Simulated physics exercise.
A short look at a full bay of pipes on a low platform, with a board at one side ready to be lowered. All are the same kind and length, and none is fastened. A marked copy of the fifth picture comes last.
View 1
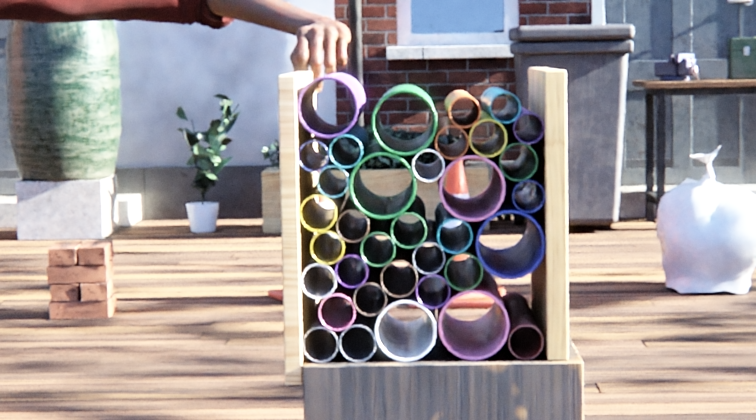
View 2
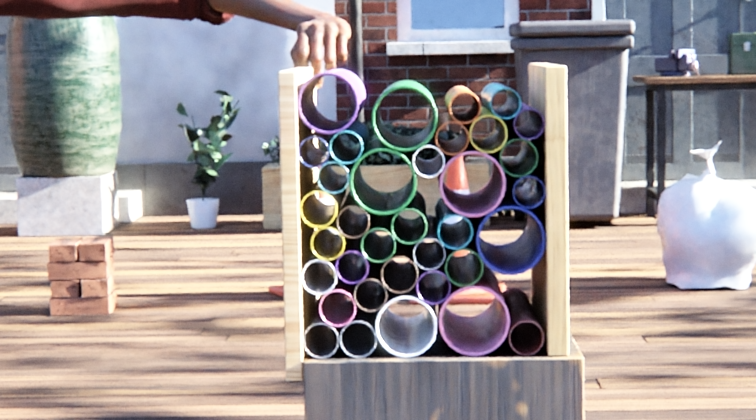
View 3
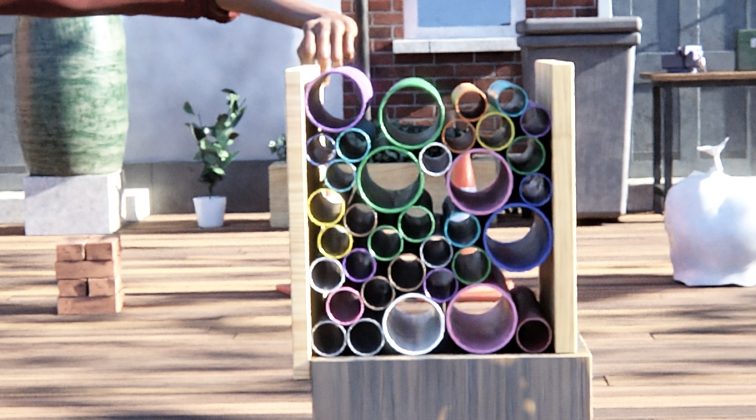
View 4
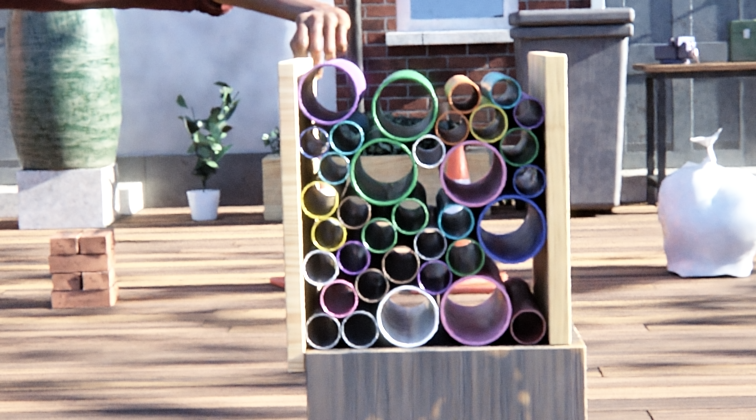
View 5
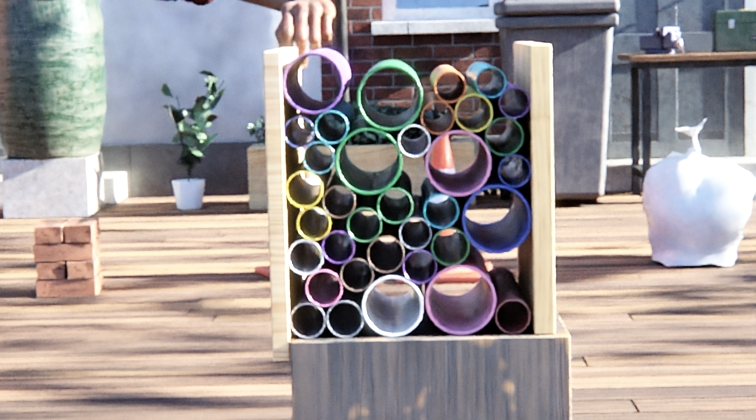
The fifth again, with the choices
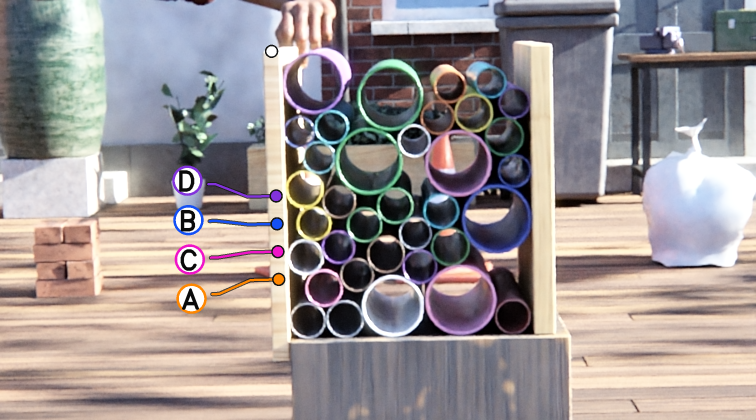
At first, a hand rests at the top left of a wooden-sided rack packed with pipes rimmed in purple, green, blue, yellow and other colours, on a low platform outdoors. The view then shifts slightly, while the hand stays near the left board and the pipes keep their arrangement.
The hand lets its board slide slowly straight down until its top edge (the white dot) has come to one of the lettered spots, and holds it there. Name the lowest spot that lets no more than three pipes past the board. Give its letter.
No lower than D.
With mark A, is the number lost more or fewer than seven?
At A, more than seven.
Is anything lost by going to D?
Yes, at D.
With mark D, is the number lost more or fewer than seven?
At D, fewer than seven.
On the marked copy, A at (279, 279); B at (277, 224); C at (278, 252); D at (276, 196); the white dot at (271, 51).
Taking D. A third of the way, top of the board (283, 115).
Two thirds of the way, top of the board (286, 189).
When it is over, top of the board (286, 195), two out over the board.
As for the rest, A more than three out over the board; B more than three out over the board; C more than three out over the board.
